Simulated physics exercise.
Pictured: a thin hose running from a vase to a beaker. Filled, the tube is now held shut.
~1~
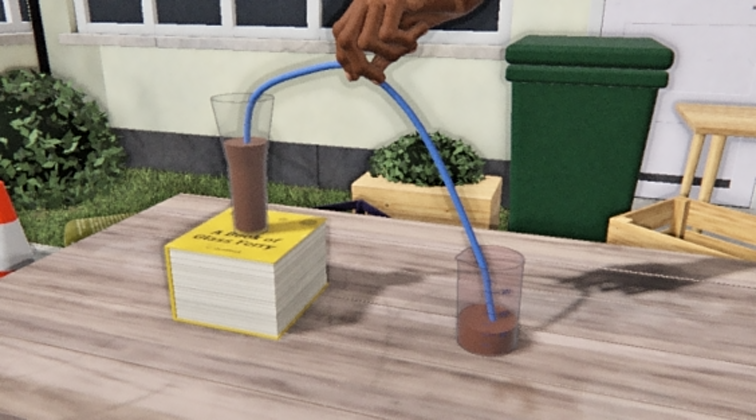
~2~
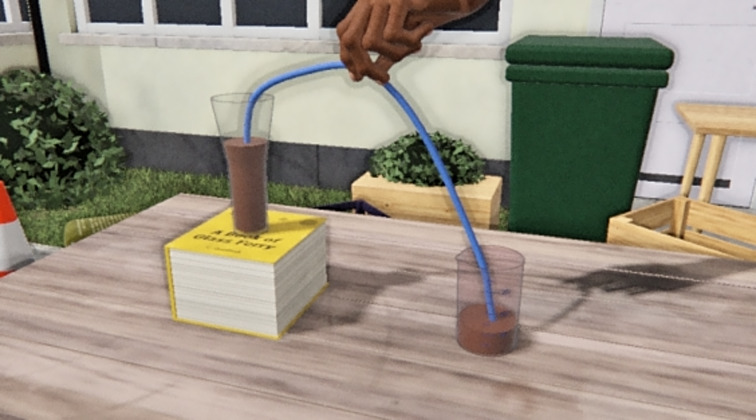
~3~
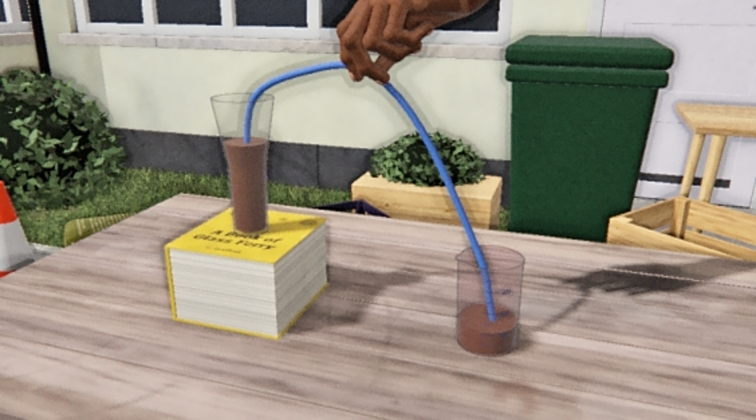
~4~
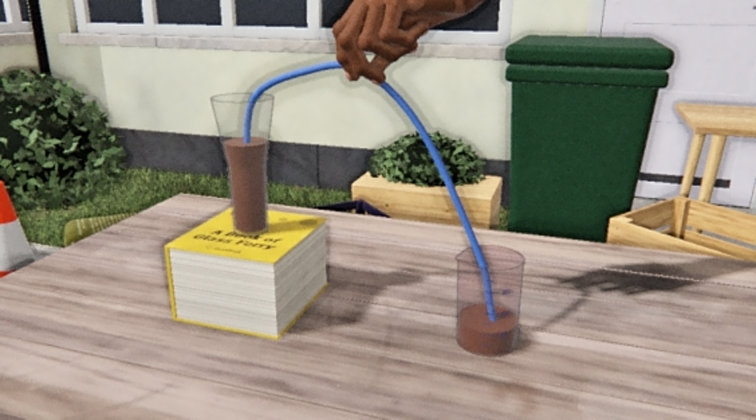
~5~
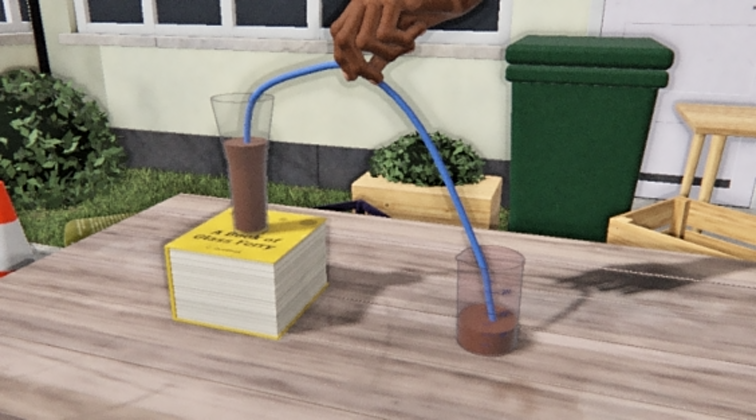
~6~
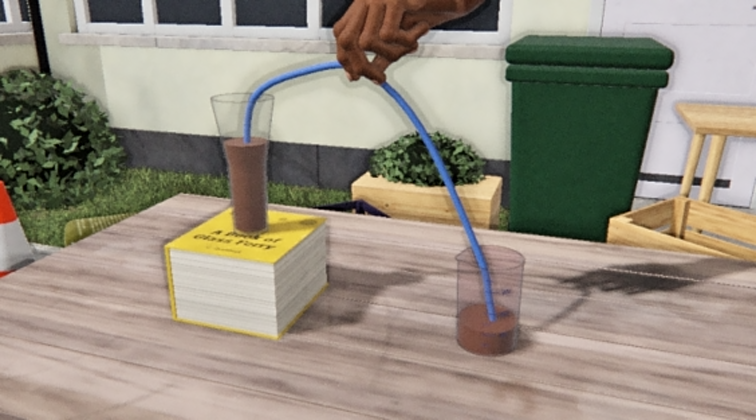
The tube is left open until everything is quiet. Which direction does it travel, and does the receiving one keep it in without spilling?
Cocoa goes - rightward, receiving - no spill.
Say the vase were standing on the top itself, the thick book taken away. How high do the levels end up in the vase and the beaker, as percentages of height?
The first ends at 30 % of its height, the second at 50 %.
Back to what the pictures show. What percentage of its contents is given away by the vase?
About 90 %.
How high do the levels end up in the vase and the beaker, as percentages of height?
It works out to around 10 per cent and then around 60 per cent.
Next, the vase is about half full; the beaker is about a third full.
After that, the vase is about a quarter full; the beaker is about half full.
Finally, the vase is nearly empty; the beaker is about two thirds full.
